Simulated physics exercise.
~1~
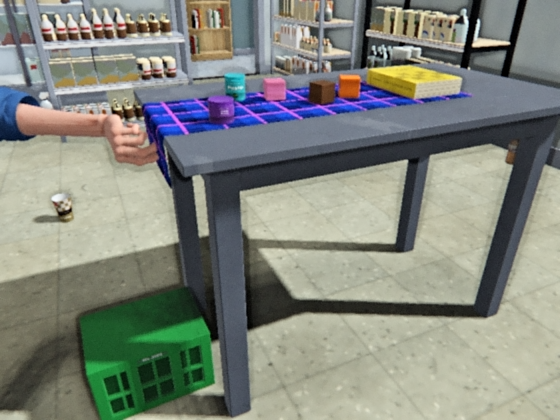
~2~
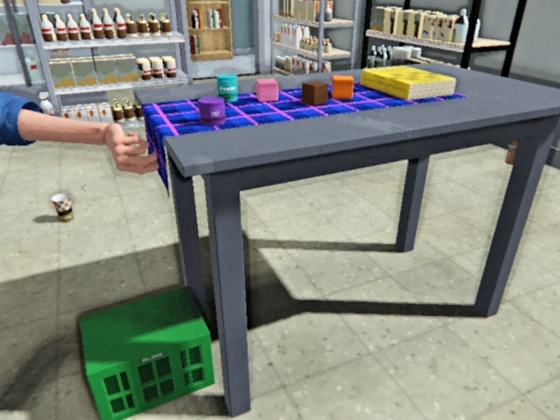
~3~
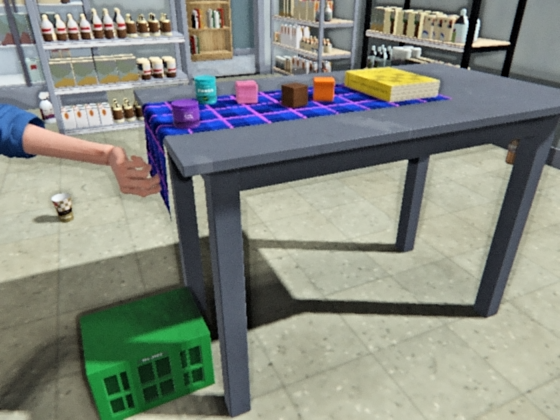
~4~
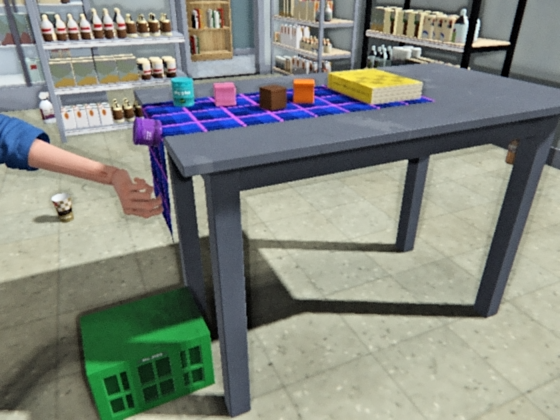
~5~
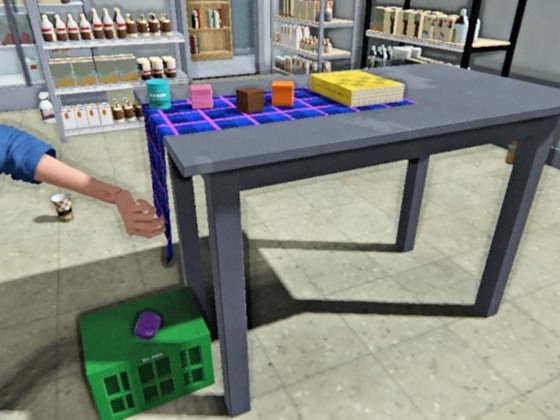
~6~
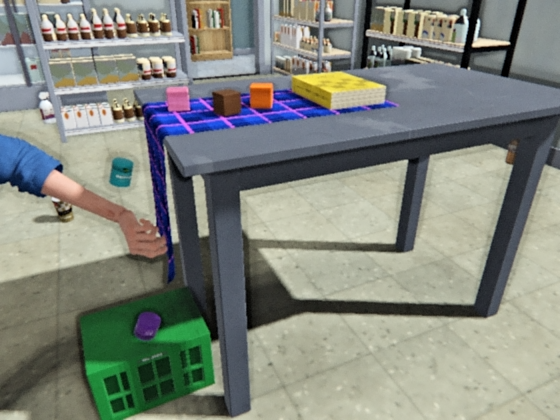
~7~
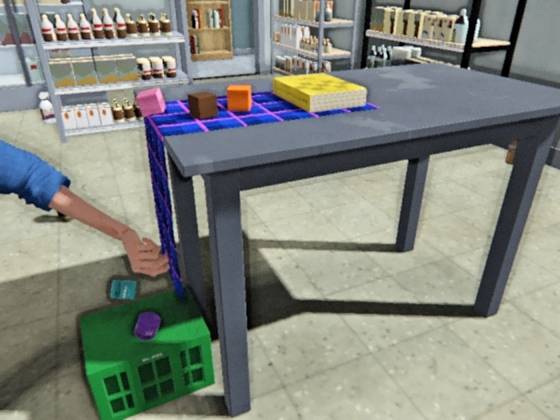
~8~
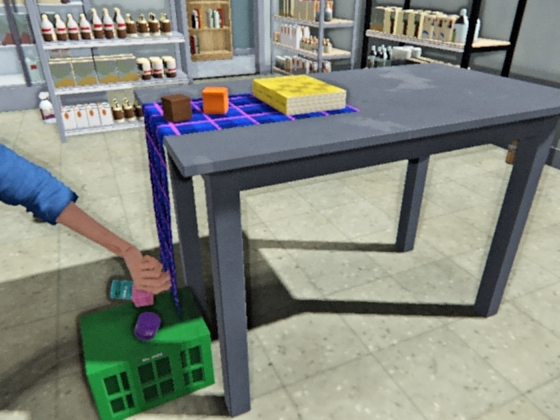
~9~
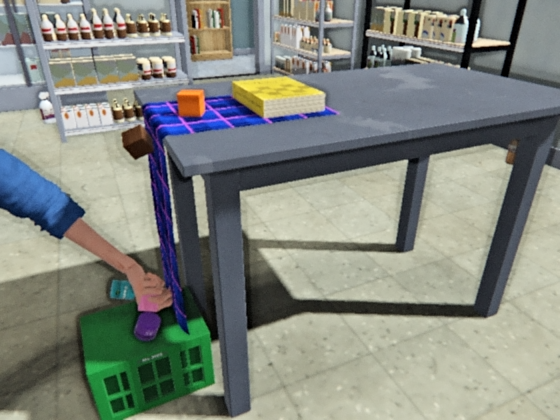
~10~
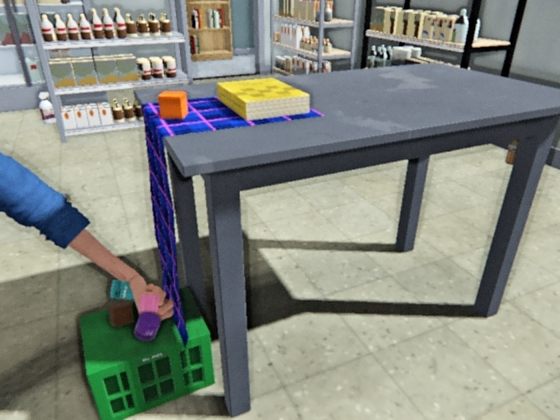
A hand drawing a blue cloth down off a grey table, dropping purple, turquoise, pink and brown objects onto a green crate.
